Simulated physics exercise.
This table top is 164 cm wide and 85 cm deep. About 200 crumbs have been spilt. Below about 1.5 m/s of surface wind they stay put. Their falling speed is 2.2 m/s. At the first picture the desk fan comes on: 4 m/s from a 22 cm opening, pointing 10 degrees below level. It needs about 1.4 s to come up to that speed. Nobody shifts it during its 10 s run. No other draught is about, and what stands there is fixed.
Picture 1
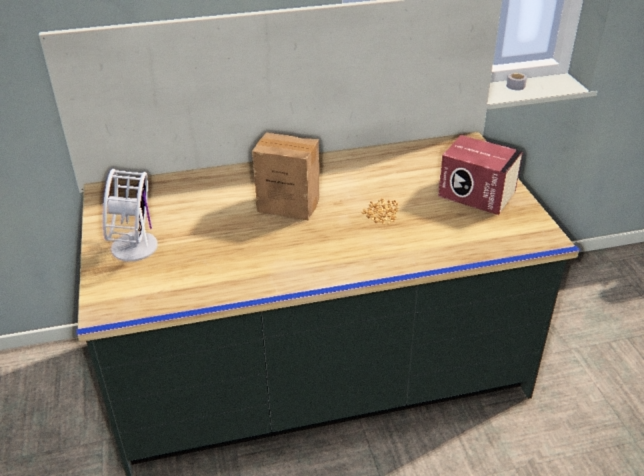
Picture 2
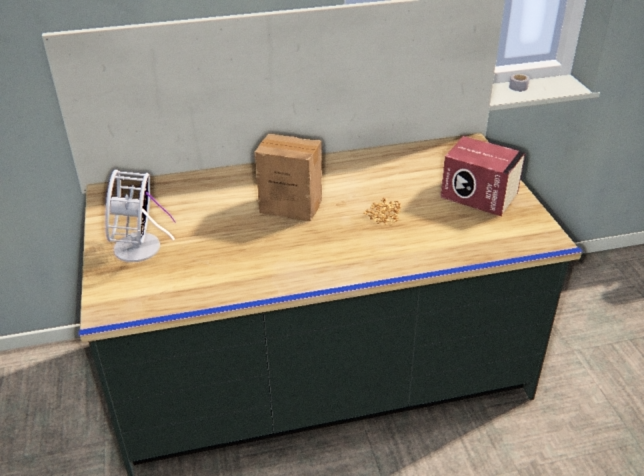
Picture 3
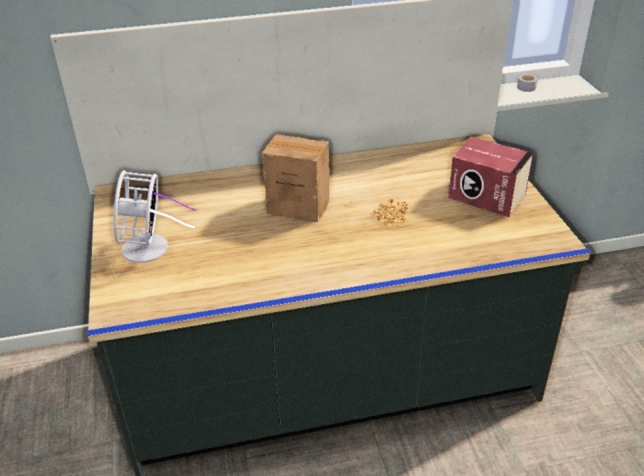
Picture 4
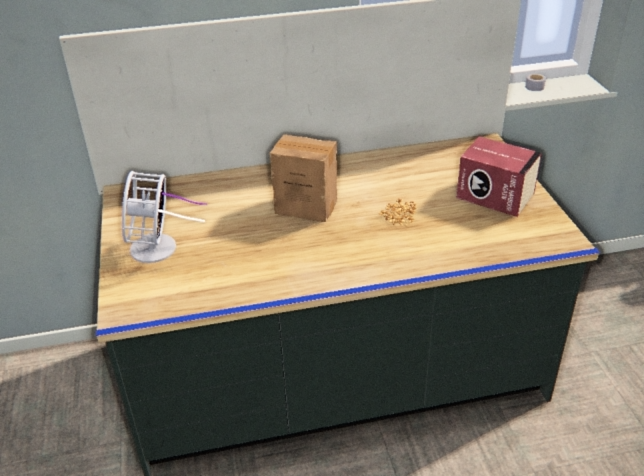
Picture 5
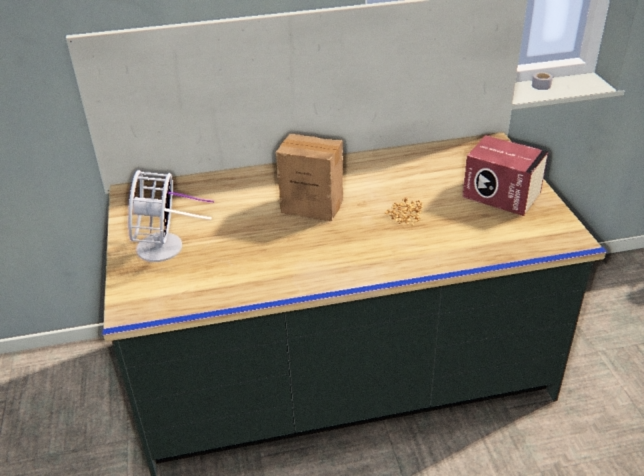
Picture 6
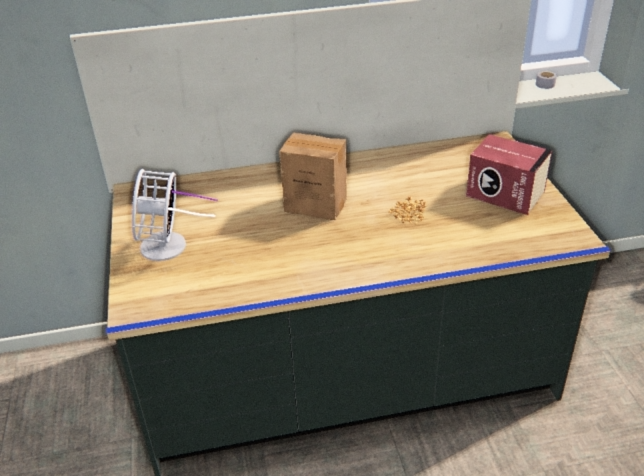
On a wooden table top, a small fan's streamers lift toward crumbs that lie still.
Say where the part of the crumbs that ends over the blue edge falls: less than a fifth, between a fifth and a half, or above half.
Of the crumbs, under a fifth end over the blue edge.
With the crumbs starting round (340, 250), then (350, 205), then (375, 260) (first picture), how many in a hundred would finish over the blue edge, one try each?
In that order: 70 %, 0 %, 100 %.
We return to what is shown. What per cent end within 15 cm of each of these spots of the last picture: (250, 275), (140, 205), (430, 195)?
In turn about 0 %, 0 %, 80 %.
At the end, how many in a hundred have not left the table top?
Some 100 per cent.
Then, 0.9 s after the last picture the count stands so, 0 % are over the blue edge; the middle of those still in play is near (424, 207).
Then, 2.1 s after the last picture the count stands so, 0 % are over the blue edge; the middle of those still in play is near (422, 206).
Then, 4.4 s after the last picture the count stands so, 0 % are over the blue edge; the middle of those still in play is near (422, 205).
Then, 8.9 s after the last picture, at the end, 0 % are over the blue edge; the middle of those still in play is near (422, 205).
